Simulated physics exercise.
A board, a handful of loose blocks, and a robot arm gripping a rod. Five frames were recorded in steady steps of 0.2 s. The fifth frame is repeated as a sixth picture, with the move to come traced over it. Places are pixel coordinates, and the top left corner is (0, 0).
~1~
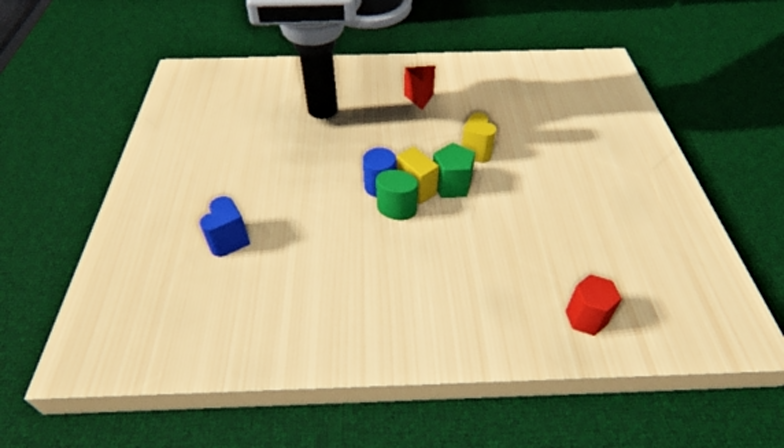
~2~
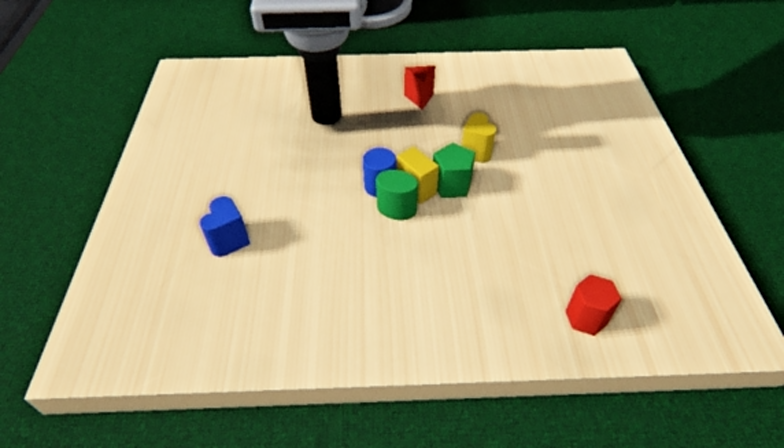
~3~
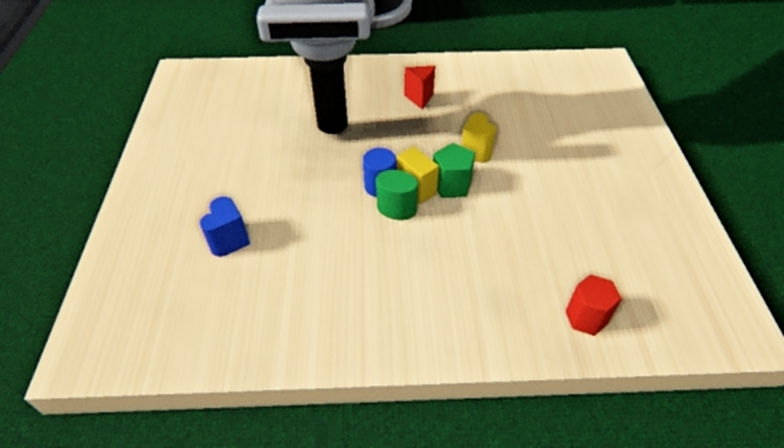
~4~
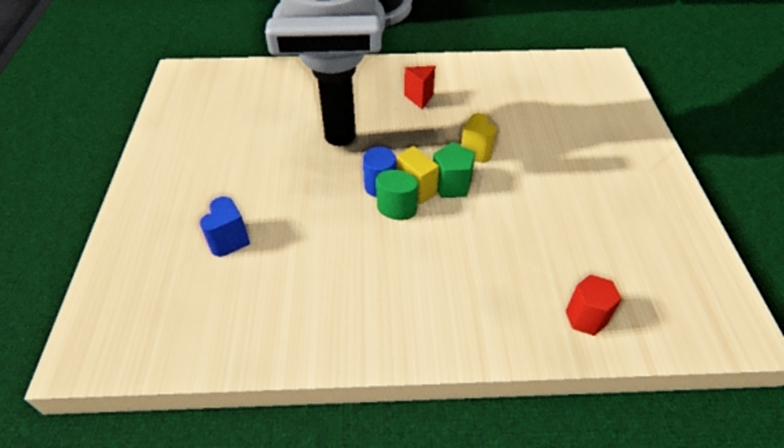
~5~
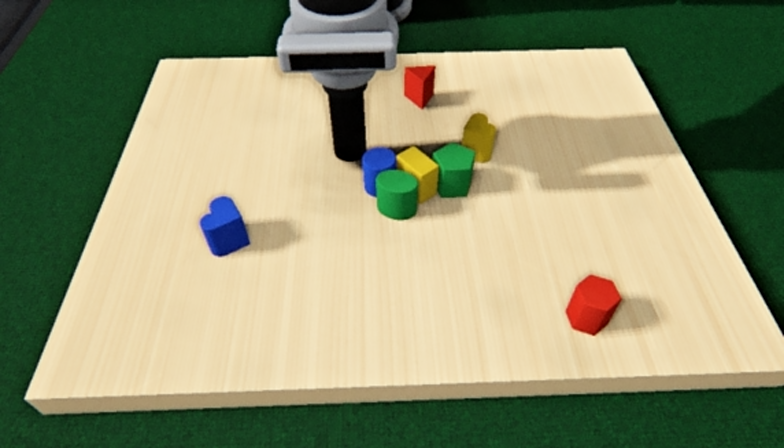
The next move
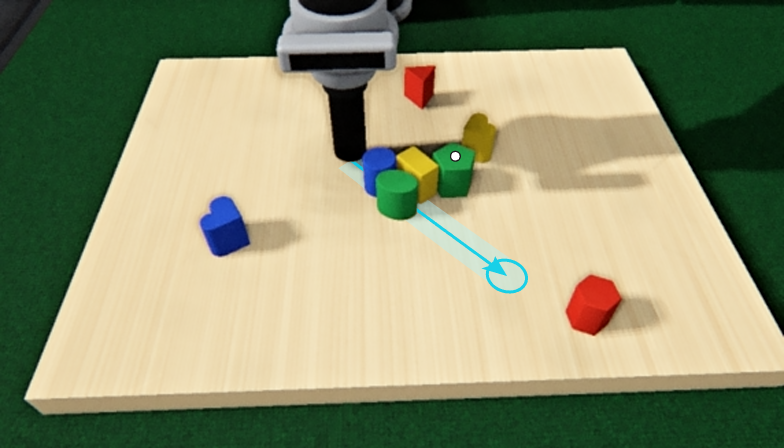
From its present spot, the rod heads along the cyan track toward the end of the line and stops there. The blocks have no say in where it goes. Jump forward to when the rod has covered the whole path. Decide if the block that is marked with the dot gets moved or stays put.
That block is going to get moved.
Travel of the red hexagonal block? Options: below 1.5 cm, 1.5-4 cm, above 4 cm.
Answer: Less than 1.5 cm.
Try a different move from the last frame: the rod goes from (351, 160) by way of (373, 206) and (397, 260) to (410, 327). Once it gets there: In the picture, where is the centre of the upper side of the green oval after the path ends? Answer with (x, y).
In the picture, that point is around (443, 211).
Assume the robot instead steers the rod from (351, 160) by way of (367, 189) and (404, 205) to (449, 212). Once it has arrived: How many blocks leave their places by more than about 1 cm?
The answer is three or more blocks, counting only moves over 1 cm.
The line goes from (351, 160) to (507, 276); the dot is on the green pentagonal block.
On the path given first. One third of the way, rod at (397, 186); blue round block at (403, 192); green oval at (419, 215), turned 55° anticlockwise; yellow oblong block at (427, 163), turned 15° clockwise.
Two thirds of the way, rod at (450, 225); blue round block at (418, 220); green oval at (426, 249), turned 70° anticlockwise; yellow oblong block at (442, 168); green pentagonal block at (466, 155), turned 20° anticlockwise.
At the end, rod at (509, 267); blue round block at (418, 220); green oval at (426, 249), turned 70° anticlockwise; yellow oblong block at (442, 168); green pentagonal block at (466, 155), turned 20° anticlockwise; red hexagonal block unmoved.
